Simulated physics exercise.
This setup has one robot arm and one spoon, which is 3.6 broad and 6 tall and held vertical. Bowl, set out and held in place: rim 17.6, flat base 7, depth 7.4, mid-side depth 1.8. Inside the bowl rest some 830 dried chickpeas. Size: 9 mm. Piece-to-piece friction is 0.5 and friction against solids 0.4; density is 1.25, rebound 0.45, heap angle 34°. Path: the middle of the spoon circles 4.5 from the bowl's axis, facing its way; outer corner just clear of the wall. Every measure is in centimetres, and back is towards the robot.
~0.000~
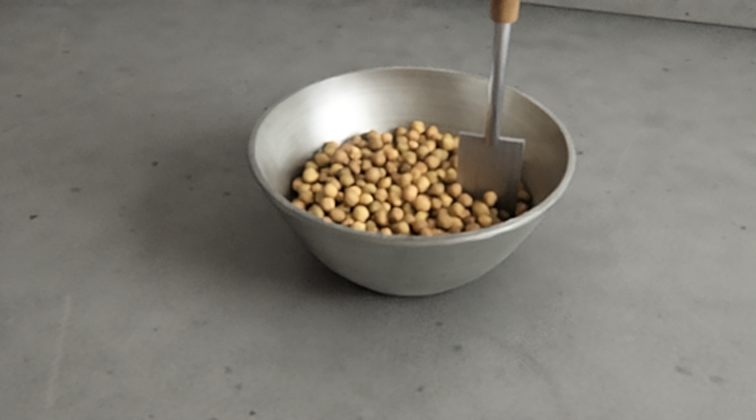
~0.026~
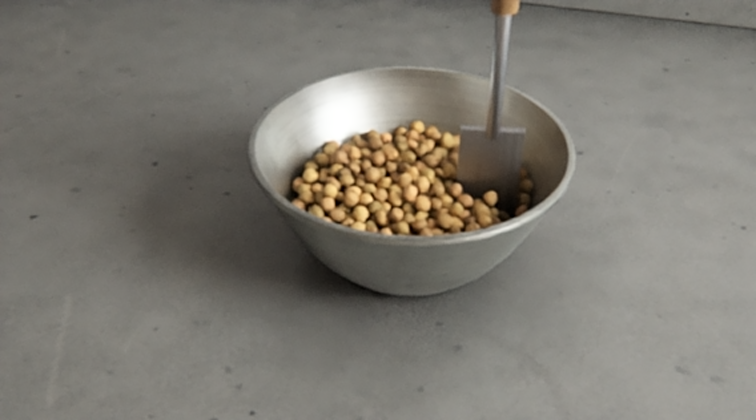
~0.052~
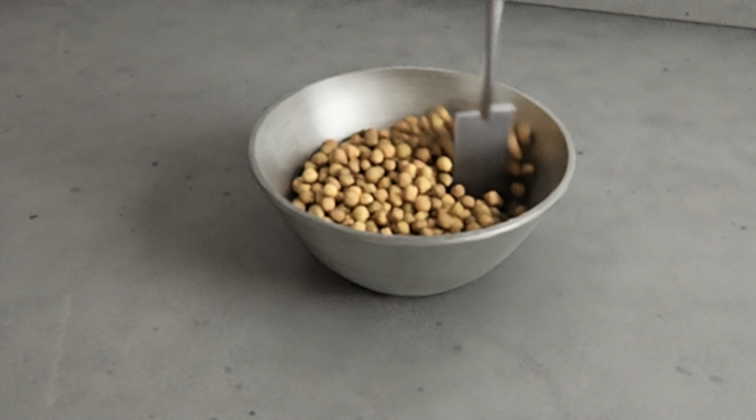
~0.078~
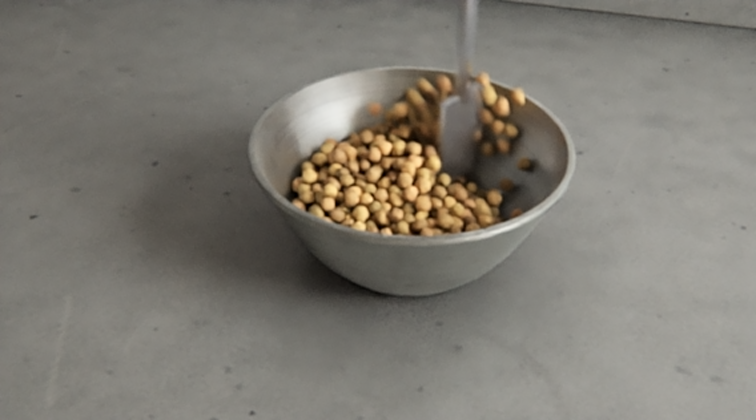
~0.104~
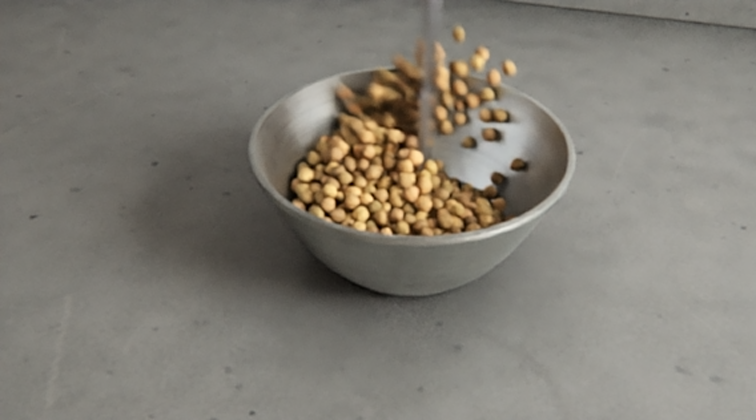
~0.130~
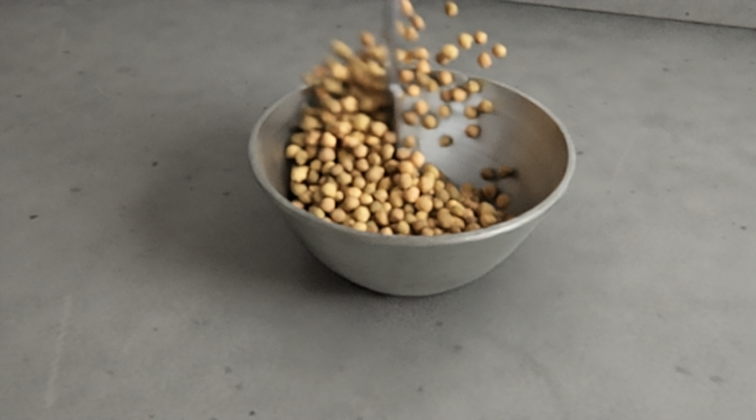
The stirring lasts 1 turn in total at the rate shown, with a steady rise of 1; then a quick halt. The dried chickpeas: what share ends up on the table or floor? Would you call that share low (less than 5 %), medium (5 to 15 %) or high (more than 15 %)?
I would call it high.
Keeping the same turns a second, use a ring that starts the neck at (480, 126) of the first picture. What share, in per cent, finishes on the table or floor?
About 25 percent ends up on the table or floor.
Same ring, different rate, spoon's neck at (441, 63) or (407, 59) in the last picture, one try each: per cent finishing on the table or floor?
Near 15 in a hundred for the first and near 20 in a hundred for the second.
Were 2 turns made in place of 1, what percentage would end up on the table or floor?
Then roughly 35 percent.
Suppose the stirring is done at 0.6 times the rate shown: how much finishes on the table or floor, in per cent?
That gives some 10 percent.
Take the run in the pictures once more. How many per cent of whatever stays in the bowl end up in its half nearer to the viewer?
Close to 45 in a hundred.
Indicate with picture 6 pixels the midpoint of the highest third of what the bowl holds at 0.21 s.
Around pixel (332, 189).
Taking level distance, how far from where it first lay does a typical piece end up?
About 5 cm.
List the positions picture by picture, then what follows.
The first picture shows the spoon neck at (494, 113), 0° round; upper third of the load around (407, 191), from x 295 to 525, top at y 130; 828 in the bowl.
The second picture shows the spoon neck at (495, 105), 9° round; upper third of the load around (407, 189), from x 295 to 525, top at y 130.
The third picture shows the spoon neck at (487, 87), 35° round; upper third of the load around (408, 176), from x 295 to 530, top at y 115.
The fourth picture shows the spoon neck at (463, 70), 63° round; upper third of the load around (409, 167), from x 295 to 525, top at y 70.
The fifth picture shows the spoon neck at (429, 61), 91° round; upper third of the load around (394, 158), from x 295 to 515, top at y 35.
The sixth picture shows the spoon neck at (392, 59), 119° round; upper third of the load around (366, 143), from x 295 to 515, top at y 5; 819 in the bowl, 9 in flight or on the tool.
After 0.21 s, 207° round, highest piece 13 above the table; 767 in the bowl, 61 in flight or on the tool.
After 0.29 s, 294° round, highest piece 14 above the table; 703 in the bowl, 24 on the table or floor, 101 in flight or on the tool.
After 0.53 s, 0° round, highest piece 6 above the table; 630 in the bowl, 196 on the table or floor, 2 in flight or on the tool.
After 1.23 s, 0° round, highest piece 6 above the table; 630 in the bowl, 198 on the table or floor.
In the end, 630 in the bowl, 198 on the table or floor. That is 24 % on the table or floor.
